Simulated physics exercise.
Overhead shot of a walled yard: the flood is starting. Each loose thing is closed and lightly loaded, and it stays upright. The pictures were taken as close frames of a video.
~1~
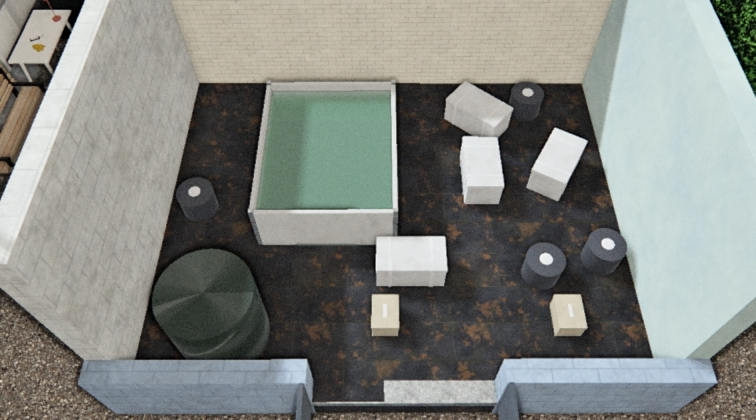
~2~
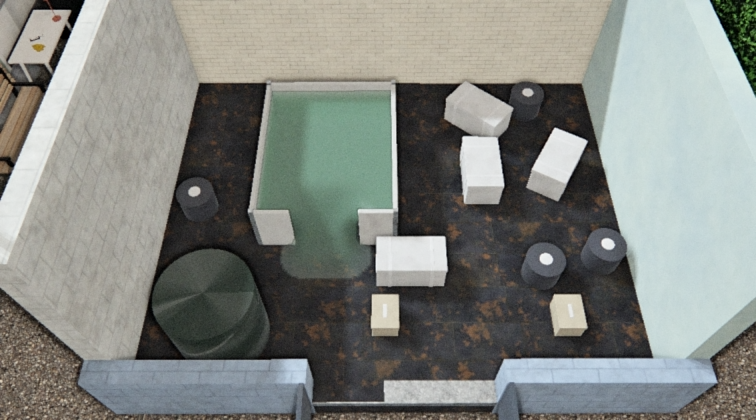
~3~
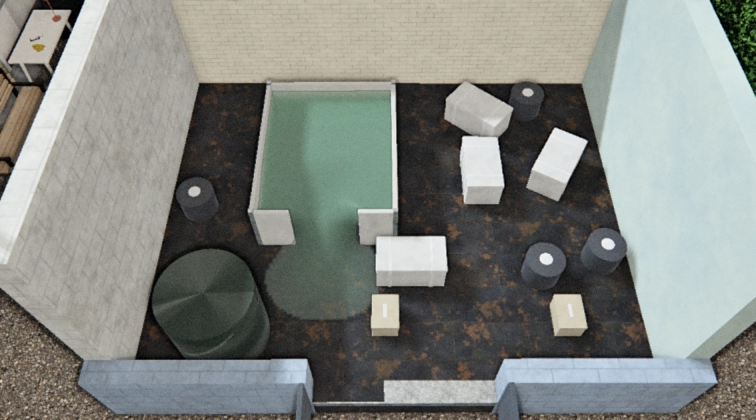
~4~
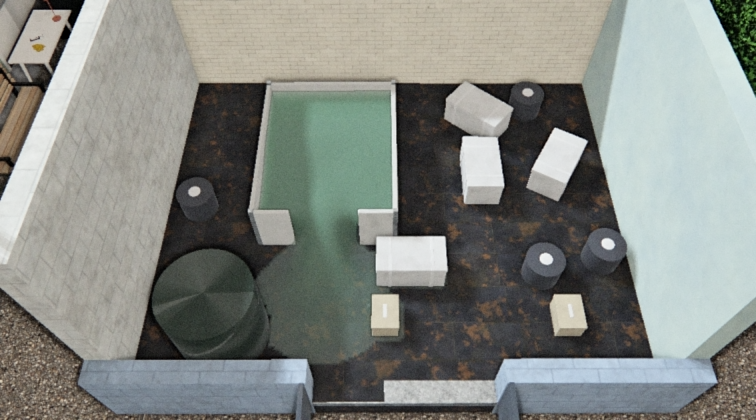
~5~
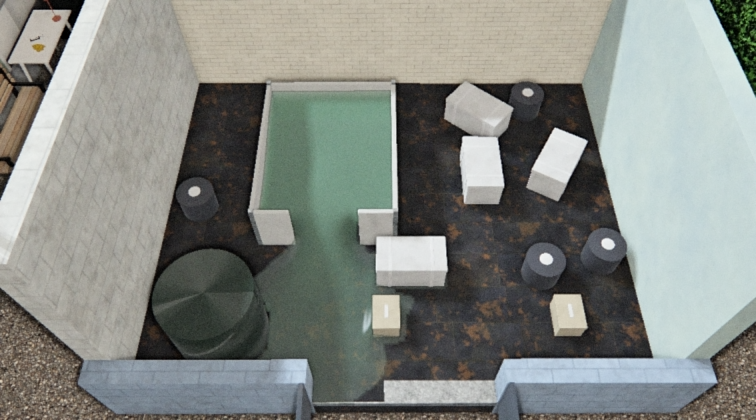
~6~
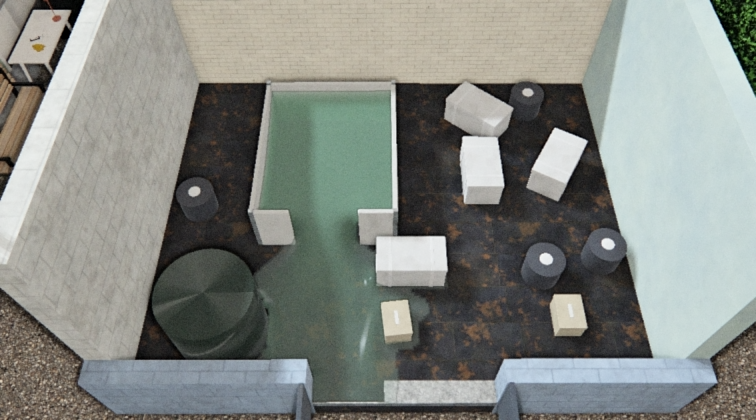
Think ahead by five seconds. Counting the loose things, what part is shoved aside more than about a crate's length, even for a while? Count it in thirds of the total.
I expect the share pushed well aside to be below one third.
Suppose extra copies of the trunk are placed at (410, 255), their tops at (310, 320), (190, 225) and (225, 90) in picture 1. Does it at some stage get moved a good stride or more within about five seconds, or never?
In sequence: Knocked well away; hardly budges; hardly budges.
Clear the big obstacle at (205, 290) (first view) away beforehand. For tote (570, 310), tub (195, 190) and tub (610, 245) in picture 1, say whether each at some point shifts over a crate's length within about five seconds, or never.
As listed: No, shifted that much, less than that.
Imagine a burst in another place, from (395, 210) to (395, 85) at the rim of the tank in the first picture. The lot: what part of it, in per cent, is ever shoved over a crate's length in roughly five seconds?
I'd guess around 90 percent of them.
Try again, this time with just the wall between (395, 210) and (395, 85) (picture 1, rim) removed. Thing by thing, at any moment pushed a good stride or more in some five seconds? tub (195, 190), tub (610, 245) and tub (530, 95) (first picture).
As listed: Under that, pushed that far, pushed that far.
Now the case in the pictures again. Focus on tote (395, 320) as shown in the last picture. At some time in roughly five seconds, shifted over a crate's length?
Result: The full distance.
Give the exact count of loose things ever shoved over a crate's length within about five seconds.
By my count, 1.
A moment on, 1 of 10 are well off their spots; 0 afloat.
Next, 1 of 10 are well off their spots; 0 afloat.
Later, 1 of 10 are well off their spots; 0 afloat.
In the end, 1 of 10 are well off their spots, and 1 have been at some point; 0 afloat.
